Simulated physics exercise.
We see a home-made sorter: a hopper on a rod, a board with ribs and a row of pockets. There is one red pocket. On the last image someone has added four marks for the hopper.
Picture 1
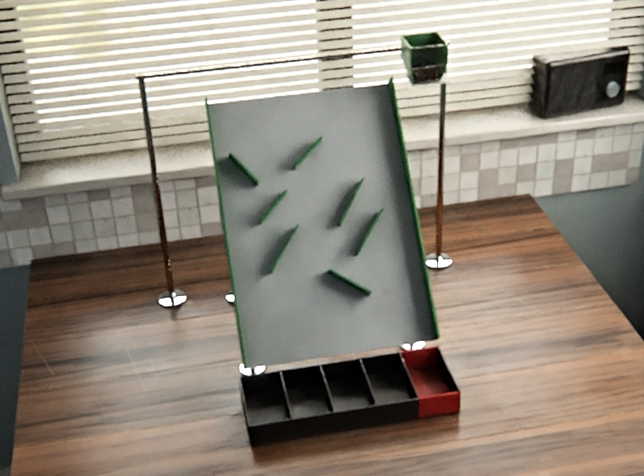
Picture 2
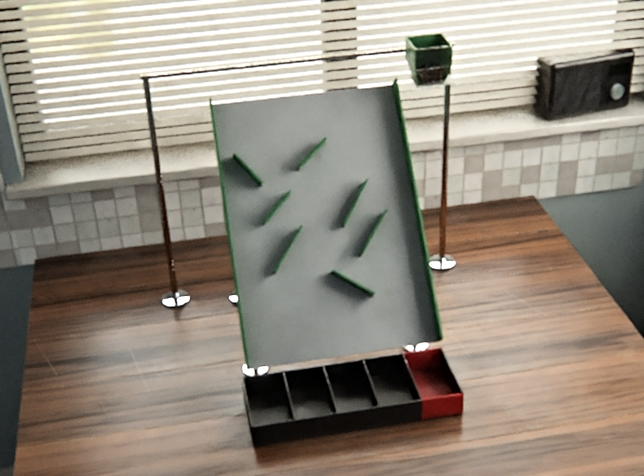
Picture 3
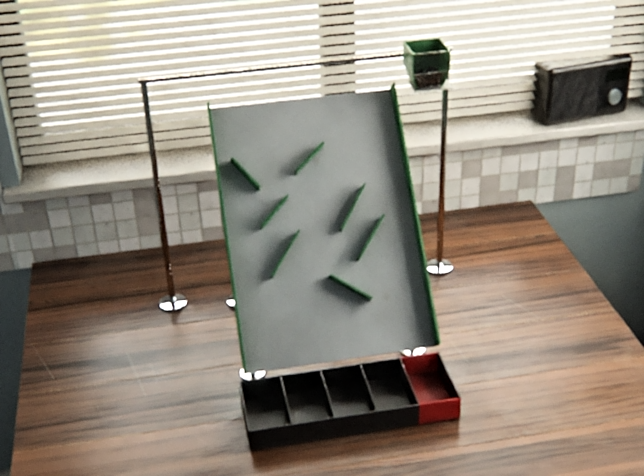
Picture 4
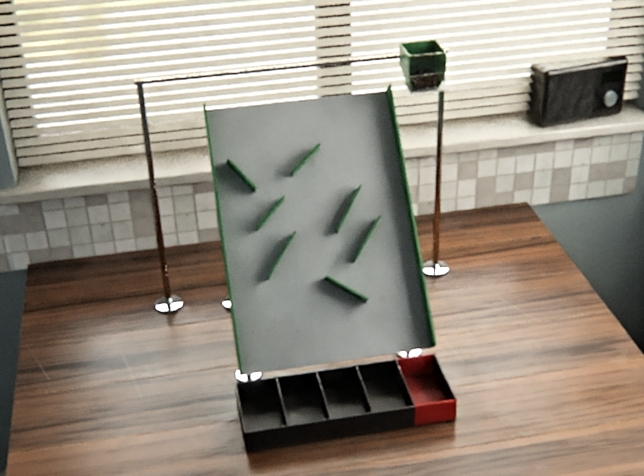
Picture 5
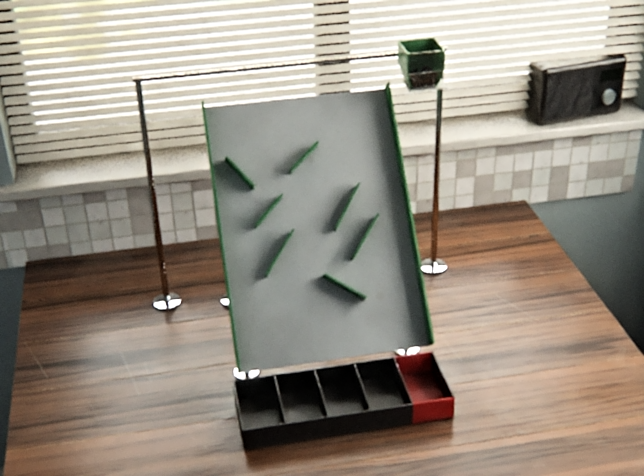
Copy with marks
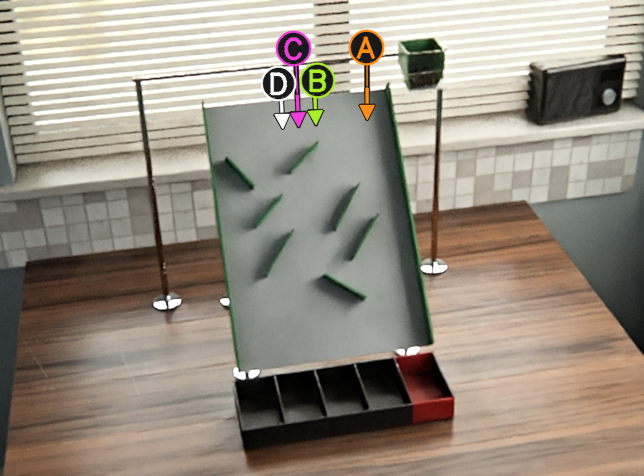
Tilted grey board with green ribs standing motionless above black pockets and a red one, a green hopper hanging upper right.
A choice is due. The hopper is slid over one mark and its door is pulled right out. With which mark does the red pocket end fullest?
A.
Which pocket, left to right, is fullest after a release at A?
The fifth.
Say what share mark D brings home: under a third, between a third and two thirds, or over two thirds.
Mark D gives under a third.
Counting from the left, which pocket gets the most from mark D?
The first.
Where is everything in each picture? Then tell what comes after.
In the first picture, hopper at (423, 75), black beans, door shut.
In the second picture, ribs (234, 153) to (262, 183), (299, 167) to (326, 138), (264, 222) to (290, 191).
In the third picture, ribs (342, 228) to (365, 183), (272, 275) to (299, 230), (360, 257) to (384, 214).
In the fourth picture, ribs (326, 276) to (369, 300).
In the fifth picture, red pocket at (433, 409), number 5 of 5 from the left.
On the marked copy, mark A meets the board at (367, 114); mark B meets the board at (315, 119); mark C meets the board at (298, 121); mark D meets the board at (282, 123).
Choosing A, about two thirds in the red pocket, a small part in other pockets, a small part held on the board, a small part outside the box.
Choosing B, a stray few in the red pocket, most in other pockets, about a quarter held on the board, a stray few outside the box.
Choosing C, a stray few in the red pocket, most in other pockets, about a quarter held on the board, a stray few outside the box.
Choosing D, a stray few in the red pocket, most in other pockets, a small part held on the board.
